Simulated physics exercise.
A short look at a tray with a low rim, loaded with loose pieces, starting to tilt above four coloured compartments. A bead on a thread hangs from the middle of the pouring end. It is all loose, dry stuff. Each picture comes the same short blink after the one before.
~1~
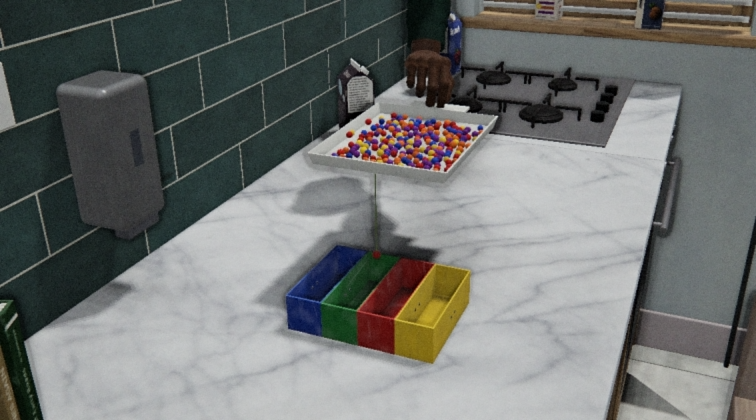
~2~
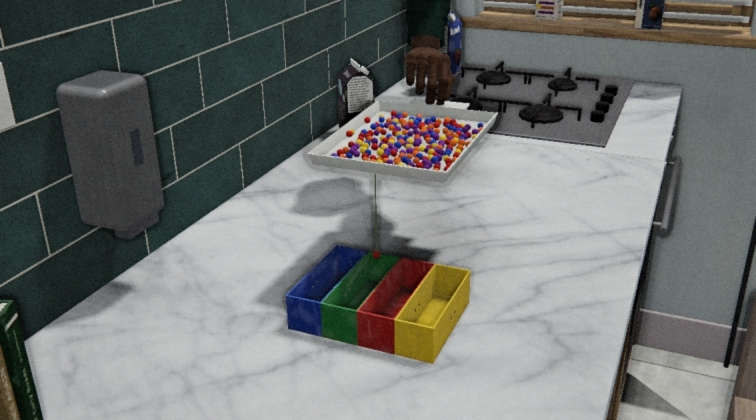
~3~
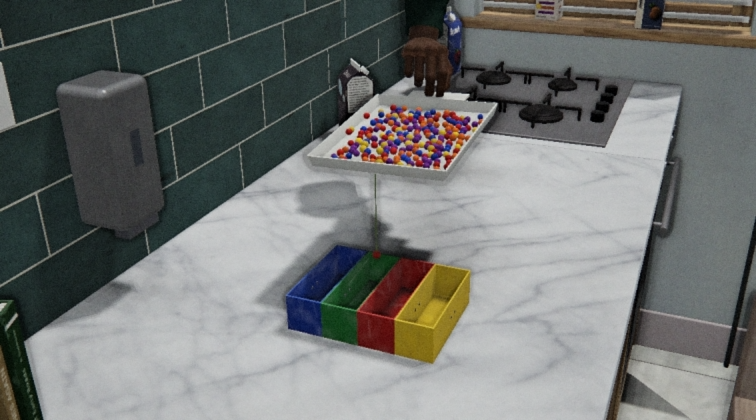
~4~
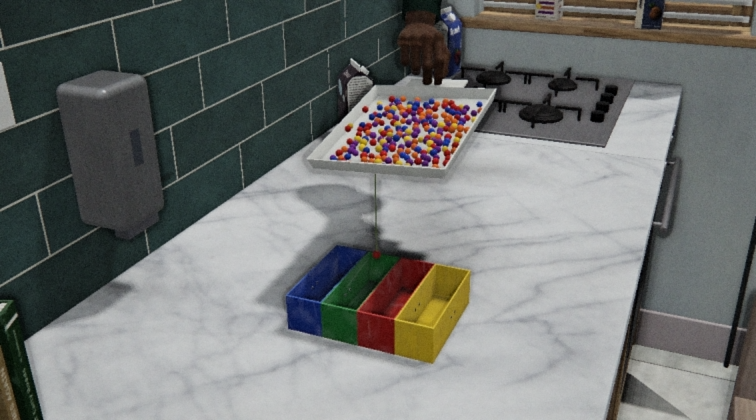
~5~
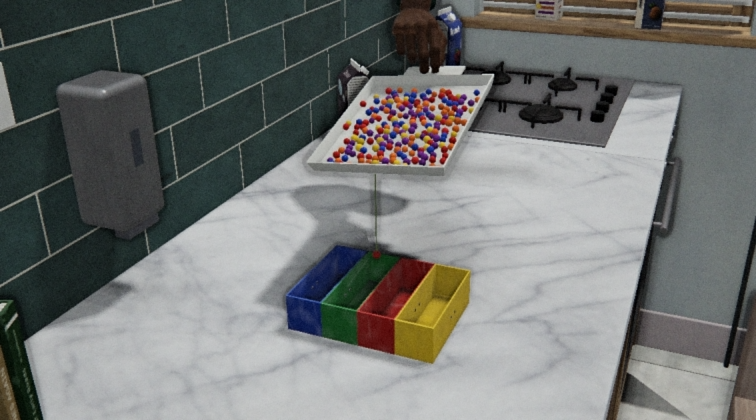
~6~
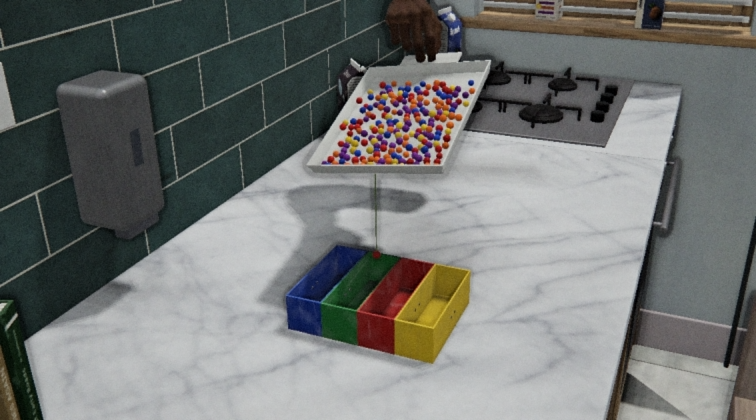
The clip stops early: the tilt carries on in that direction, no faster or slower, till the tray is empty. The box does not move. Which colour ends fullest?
The blue one ends fullest.
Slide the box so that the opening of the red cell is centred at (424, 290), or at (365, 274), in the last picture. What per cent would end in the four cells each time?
The first gives 10 %, the second 90 %.
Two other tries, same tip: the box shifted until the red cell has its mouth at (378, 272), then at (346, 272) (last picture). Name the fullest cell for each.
The first try: The blue one. The second: Green.
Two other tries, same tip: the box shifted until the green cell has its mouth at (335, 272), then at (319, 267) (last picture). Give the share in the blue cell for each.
The first gives 50 %, the second 40 %.
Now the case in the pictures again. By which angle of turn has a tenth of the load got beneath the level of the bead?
Roughly 65°.
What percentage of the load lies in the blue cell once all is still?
Some 30 per cent.
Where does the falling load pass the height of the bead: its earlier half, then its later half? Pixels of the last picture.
First near (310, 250), later near (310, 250).
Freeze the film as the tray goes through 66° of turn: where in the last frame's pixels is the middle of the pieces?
At about (336, 171).
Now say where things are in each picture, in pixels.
In the first frame, corners of the pouring end near (313, 152) and (444, 171), level; middle of the load near (410, 143), round plastic beads; bead on its thread near (377, 255); blue cell near (304, 313); green cell near (340, 321); red cell near (376, 329); yellow cell near (414, 338).
In the second frame, corners of the pouring end near (312, 153) and (444, 170), level; middle of the load near (410, 142).
In the third frame, corners of the pouring end near (312, 154) and (443, 169), tipped barely, lowest at the left corner; middle of the load near (410, 138).
In the fourth frame, corners of the pouring end near (311, 157) and (442, 167), tipped a little, lowest at the left corner; middle of the load near (408, 132).
In the fifth frame, corners of the pouring end near (311, 160) and (441, 165), tipped clearly, lowest at the left corner; middle of the load near (405, 128), a little on the move.
In the sixth frame, corners of the pouring end near (311, 163) and (440, 163), tipped clearly, lowest at the left corner; middle of the load near (399, 126), all but a few on the move; blue cell near (304, 313); green cell near (340, 321); red cell near (376, 329); yellow cell near (414, 338).
Shortly afterwards, tray tipped steeply; near two thirds on the tray; a little in the blue cell; only a few in the green cell; near a quarter falling or outside the box.
Next, tray tipped past a quarter turn; only a few on the tray; near a third in the blue cell; a little in the green cell; near two thirds falling or outside the box.
Some moments later, tray tipped past a quarter turn; near a third in the blue cell; a little in the green cell; near two thirds falling or outside the box.
In the end, tray tipped past a quarter turn; near a third in the blue cell; a little in the green cell; none at all in the yellow cell; none at all in the red cell; near two thirds outside the box.
